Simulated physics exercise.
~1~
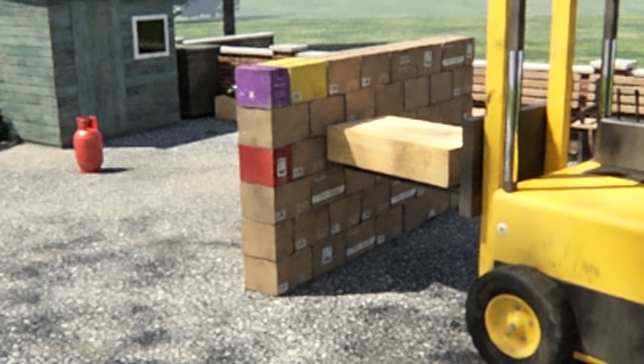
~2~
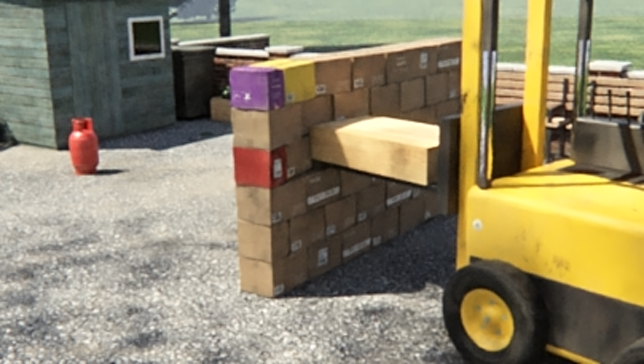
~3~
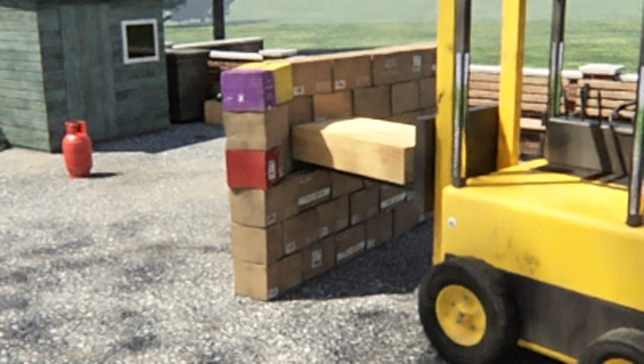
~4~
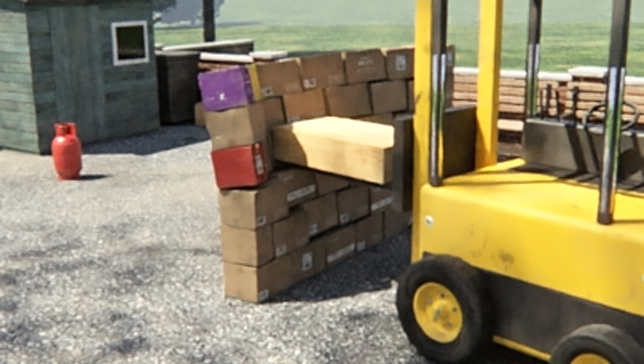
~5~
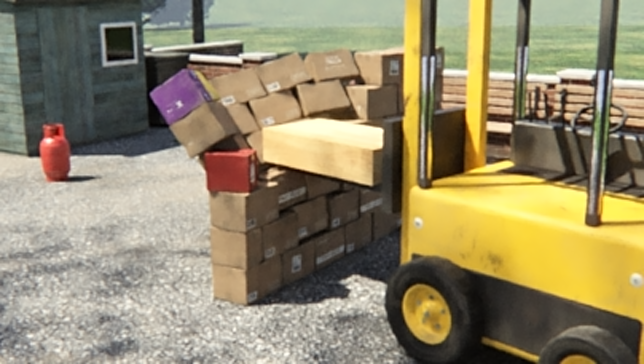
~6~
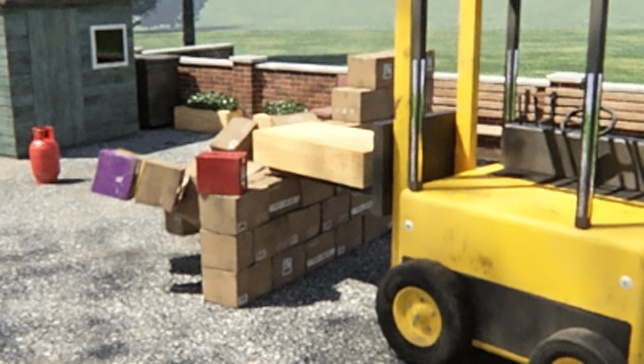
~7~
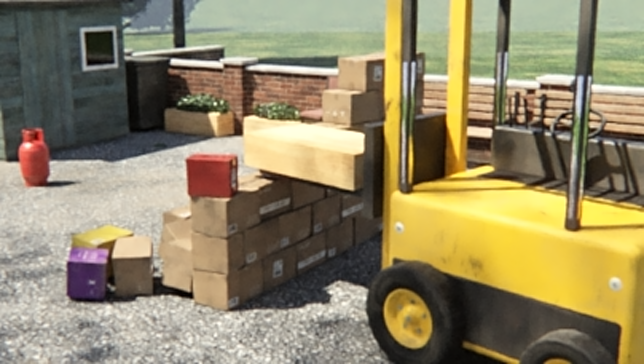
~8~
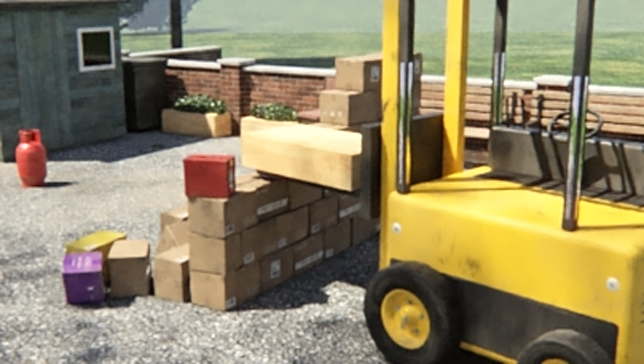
A yellow forklift pushes a pale case into stacked cartons, toppling the upper ones behind.
